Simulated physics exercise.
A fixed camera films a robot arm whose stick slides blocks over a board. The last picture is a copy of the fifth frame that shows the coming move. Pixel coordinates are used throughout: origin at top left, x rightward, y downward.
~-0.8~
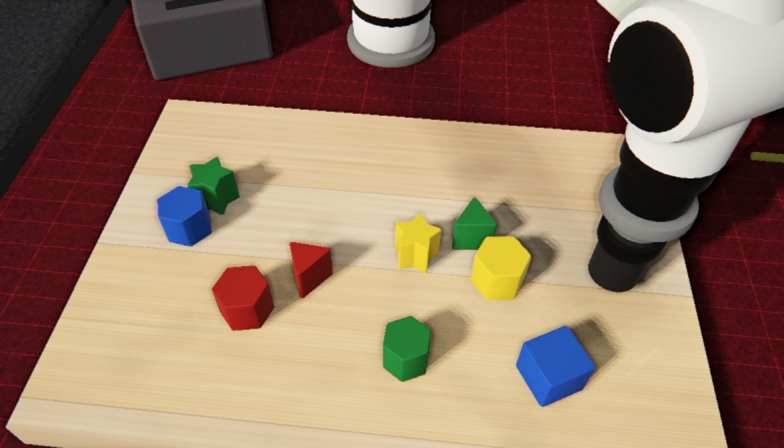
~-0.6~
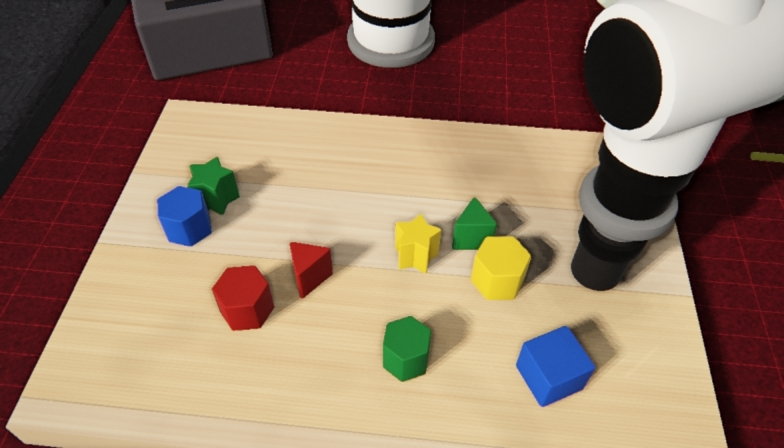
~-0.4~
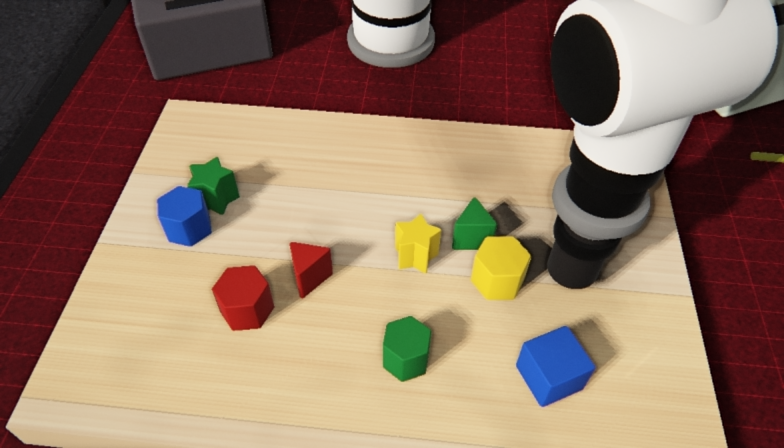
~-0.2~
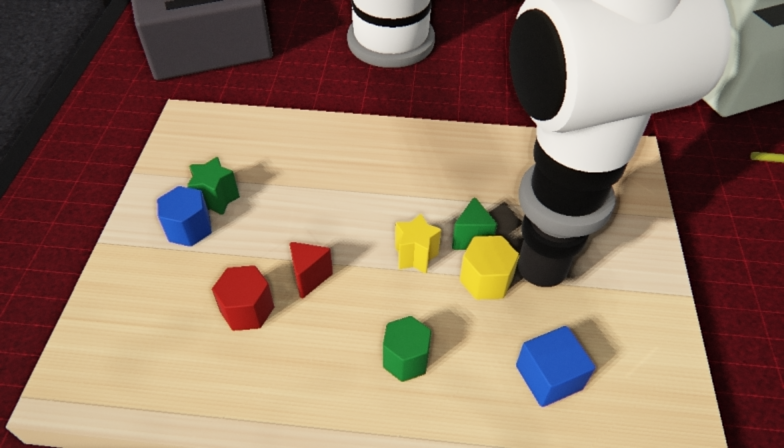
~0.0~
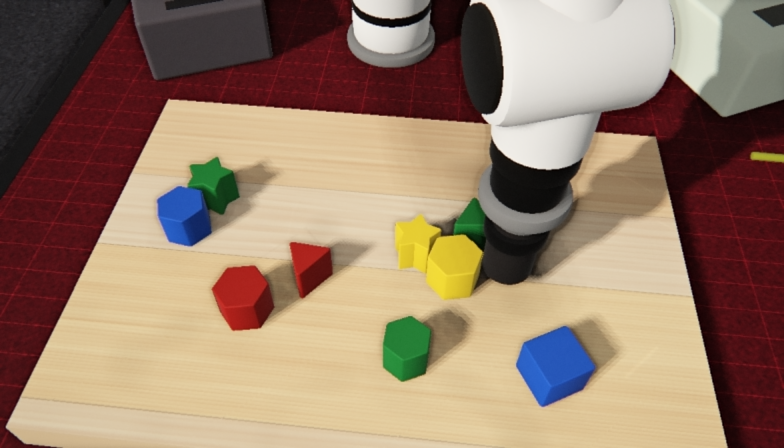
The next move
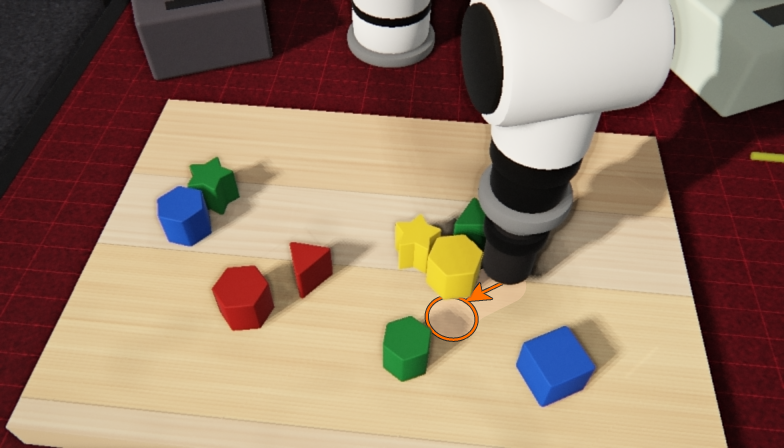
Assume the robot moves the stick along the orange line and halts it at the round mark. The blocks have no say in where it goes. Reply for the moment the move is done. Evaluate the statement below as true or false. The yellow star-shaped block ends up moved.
The statement is true.
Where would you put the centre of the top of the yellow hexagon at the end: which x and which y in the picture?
The answer is (410, 266).
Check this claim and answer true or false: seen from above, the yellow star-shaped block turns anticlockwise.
False.
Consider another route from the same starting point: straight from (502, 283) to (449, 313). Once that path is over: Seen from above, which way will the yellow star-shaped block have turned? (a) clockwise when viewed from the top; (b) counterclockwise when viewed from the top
That would be a.
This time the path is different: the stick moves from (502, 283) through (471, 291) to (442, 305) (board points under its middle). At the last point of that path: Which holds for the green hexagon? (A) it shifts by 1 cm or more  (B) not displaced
The correct letter is B.
Path on the board, from (502, 283) over (483, 292) and (464, 302) to (452, 318).
The first path, step by step. Halfway along, stick (477, 279); yellow star-shaped block (406, 229), turned 30° clockwise; yellow hexagon (426, 260), turned 15° clockwise.
At the end, stick (454, 300); yellow star-shaped block (403, 229), turned 40° clockwise; yellow hexagon (410, 266), turned 45° clockwise; green three-sided block in place.
